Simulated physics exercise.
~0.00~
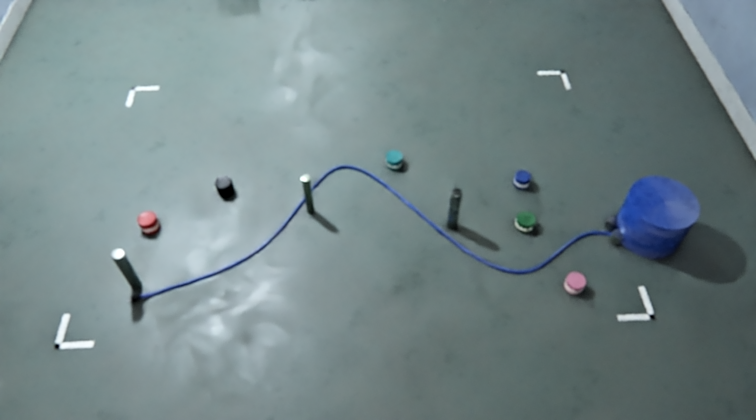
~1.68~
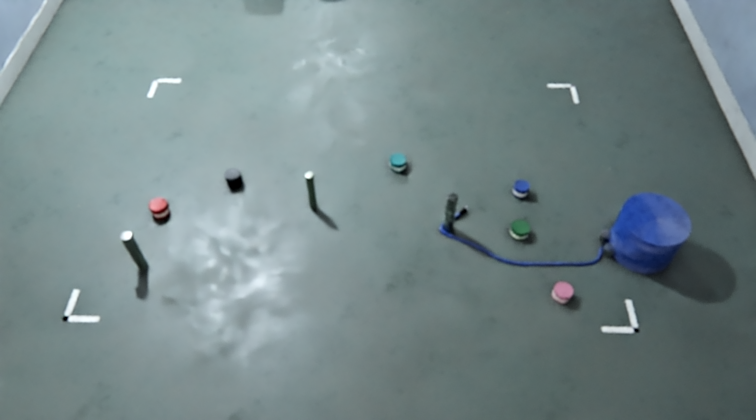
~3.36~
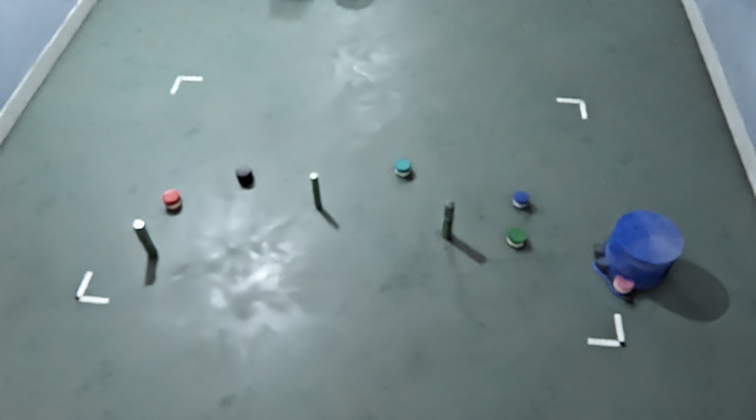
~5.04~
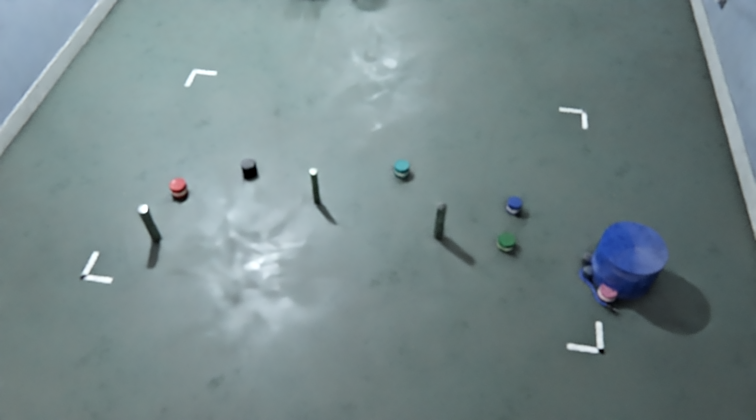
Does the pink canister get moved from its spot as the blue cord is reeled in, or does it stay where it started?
The pink canister is moved from its spot. It ends up a short way to the right, close against the blue reel.
